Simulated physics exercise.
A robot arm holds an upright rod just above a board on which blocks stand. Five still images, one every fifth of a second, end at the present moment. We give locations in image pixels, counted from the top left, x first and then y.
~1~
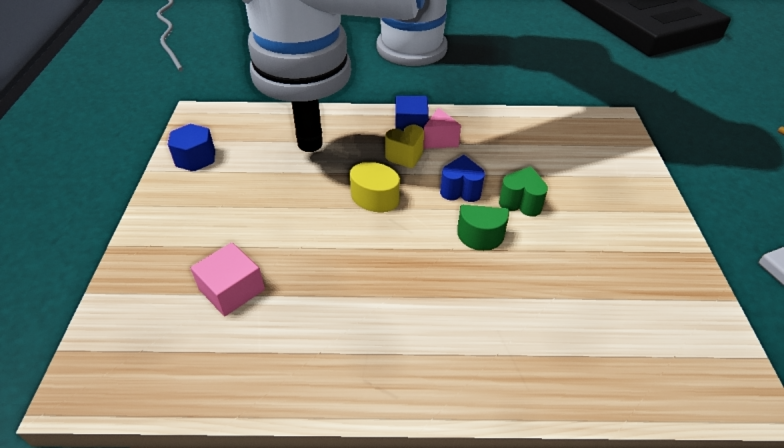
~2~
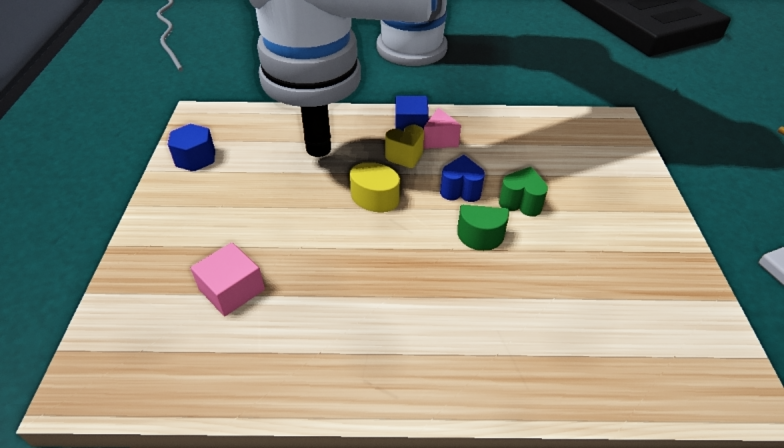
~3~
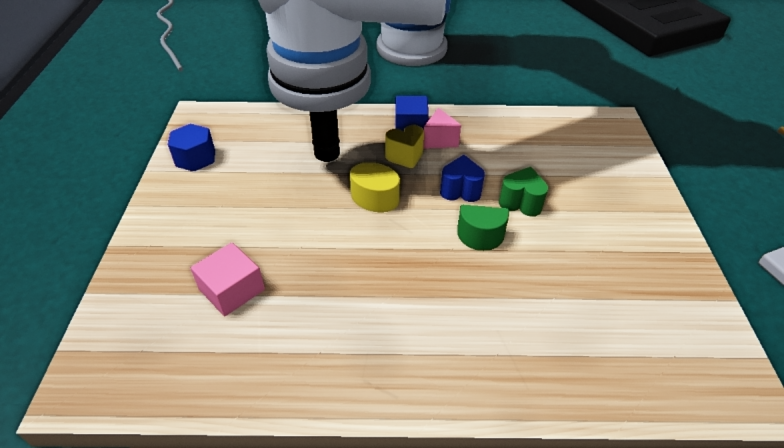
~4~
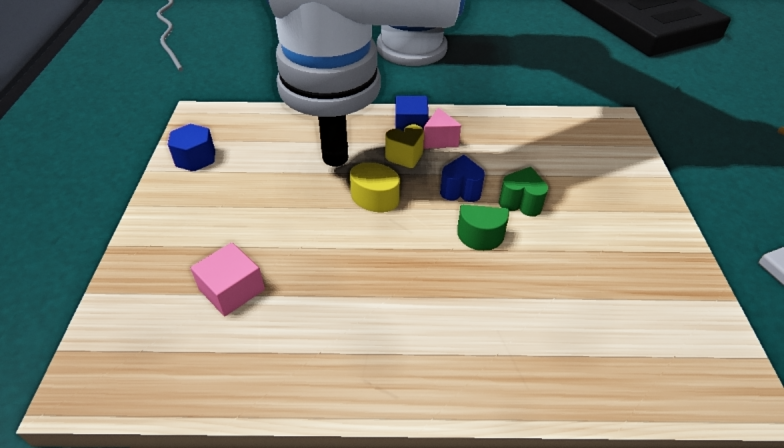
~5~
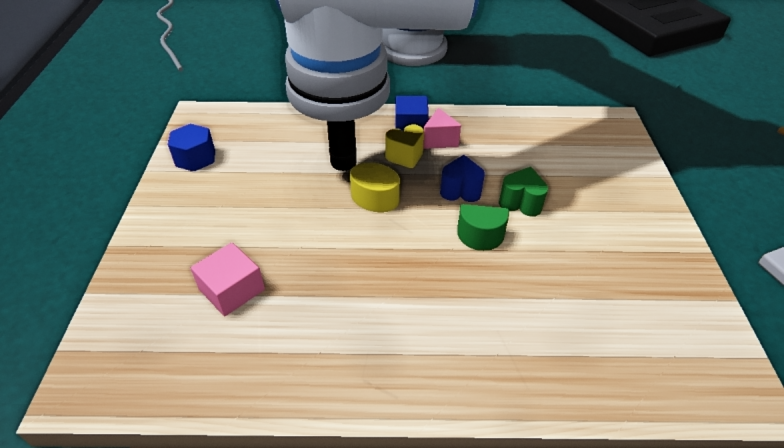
The robot arm moves its black rod slightly right and nearer the yellow oval block.
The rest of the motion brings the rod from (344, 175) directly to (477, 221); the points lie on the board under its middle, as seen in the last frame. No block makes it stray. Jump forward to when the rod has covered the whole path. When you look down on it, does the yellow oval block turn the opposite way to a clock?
That would be a no.
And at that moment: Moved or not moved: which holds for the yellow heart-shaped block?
Same place.
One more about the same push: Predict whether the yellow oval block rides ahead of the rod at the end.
It comes off the rod's front.
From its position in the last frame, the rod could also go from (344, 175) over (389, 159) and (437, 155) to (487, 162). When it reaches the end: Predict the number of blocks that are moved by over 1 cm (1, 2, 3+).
I count two.
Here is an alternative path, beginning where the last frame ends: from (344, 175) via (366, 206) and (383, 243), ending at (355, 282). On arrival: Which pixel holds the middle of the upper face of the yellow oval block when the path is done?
It comes to (420, 202).
On the path given first. One third of the way, rod at (388, 178); yellow oval block at (400, 193), turned 25° clockwise.
Two thirds of the way, rod at (433, 193); yellow oval block at (410, 204), turned 45° clockwise.
At the end, rod at (479, 209); yellow oval block at (410, 204), turned 45° clockwise; yellow heart-shaped block not moved; blue heart-shaped block not moved; green half-round block at (486, 219).
